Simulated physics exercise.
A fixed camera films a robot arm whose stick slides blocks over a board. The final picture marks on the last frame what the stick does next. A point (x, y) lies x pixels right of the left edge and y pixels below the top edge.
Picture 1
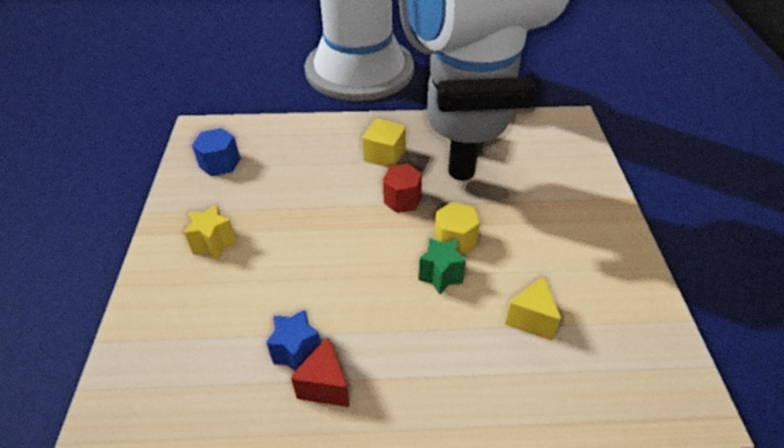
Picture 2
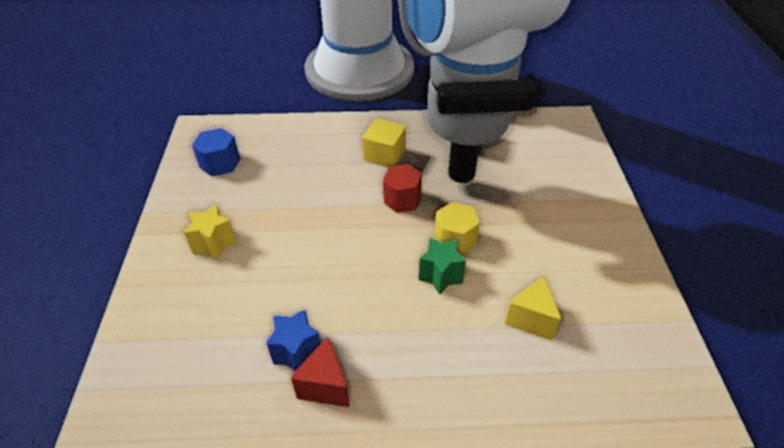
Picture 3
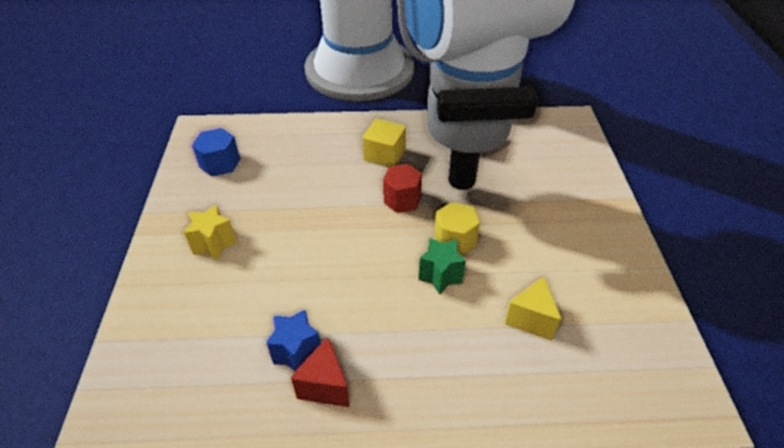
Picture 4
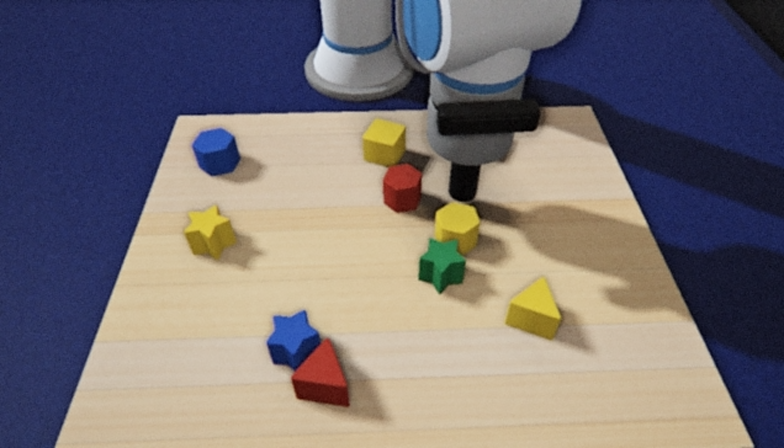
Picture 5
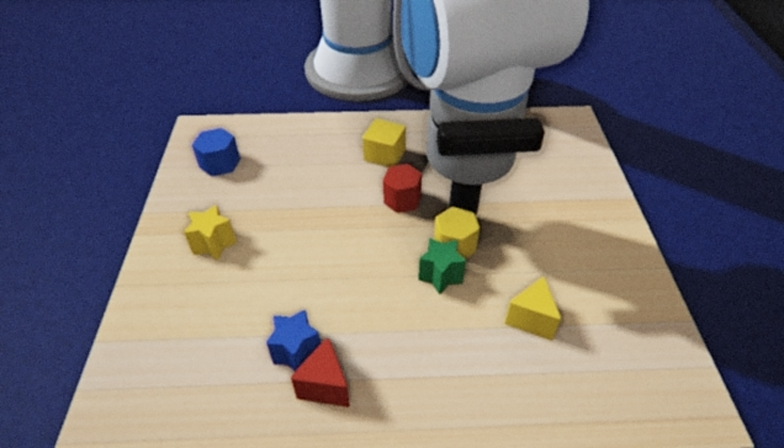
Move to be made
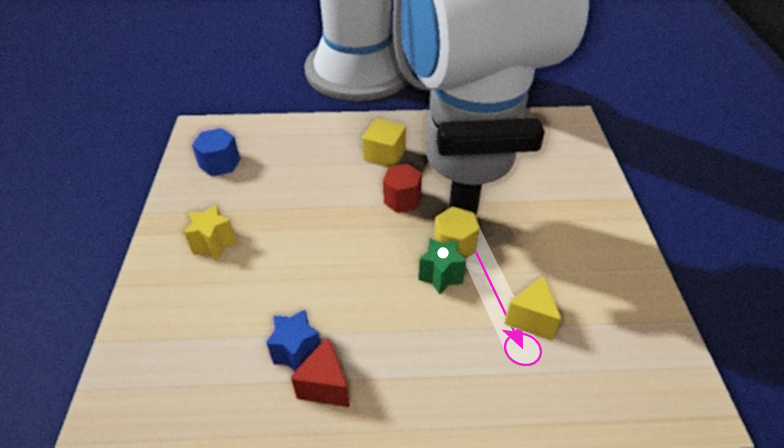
A robot arm with a short black stick hung still over a wooden board of colored blocks, then moved slowly toward the viewer until the stick was right behind the yellow six-sided block.
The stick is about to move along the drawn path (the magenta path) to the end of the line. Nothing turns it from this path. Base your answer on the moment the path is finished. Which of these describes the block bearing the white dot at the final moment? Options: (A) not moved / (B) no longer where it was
The correct letter is B.
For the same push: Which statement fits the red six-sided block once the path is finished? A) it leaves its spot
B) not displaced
Answer: B.
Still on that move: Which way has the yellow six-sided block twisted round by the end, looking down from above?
Answer: With the clock.
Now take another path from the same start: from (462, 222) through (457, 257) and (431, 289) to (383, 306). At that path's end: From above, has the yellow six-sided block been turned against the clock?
Yes.
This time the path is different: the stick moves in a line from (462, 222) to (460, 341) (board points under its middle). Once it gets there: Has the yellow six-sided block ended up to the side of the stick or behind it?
Answer: No.
The drawn path runs from (462, 222) directly to (523, 349); the dot is on the green star block.
On the path given first. One third of the way, stick at (481, 249); green star block at (430, 273), turned 55° clockwise; yellow six-sided block at (465, 260), turned 25° clockwise.
Two thirds of the way, stick at (502, 291); green star block at (422, 278), turned 80° clockwise; yellow six-sided block at (463, 278), turned 50° clockwise.
At the end, stick at (526, 339); red six-sided block not moved; green star block at (422, 278), turned 80° clockwise; yellow six-sided block at (463, 278), turned 50° clockwise; yellow triangular piece at (561, 316), turned 60° anticlockwise.
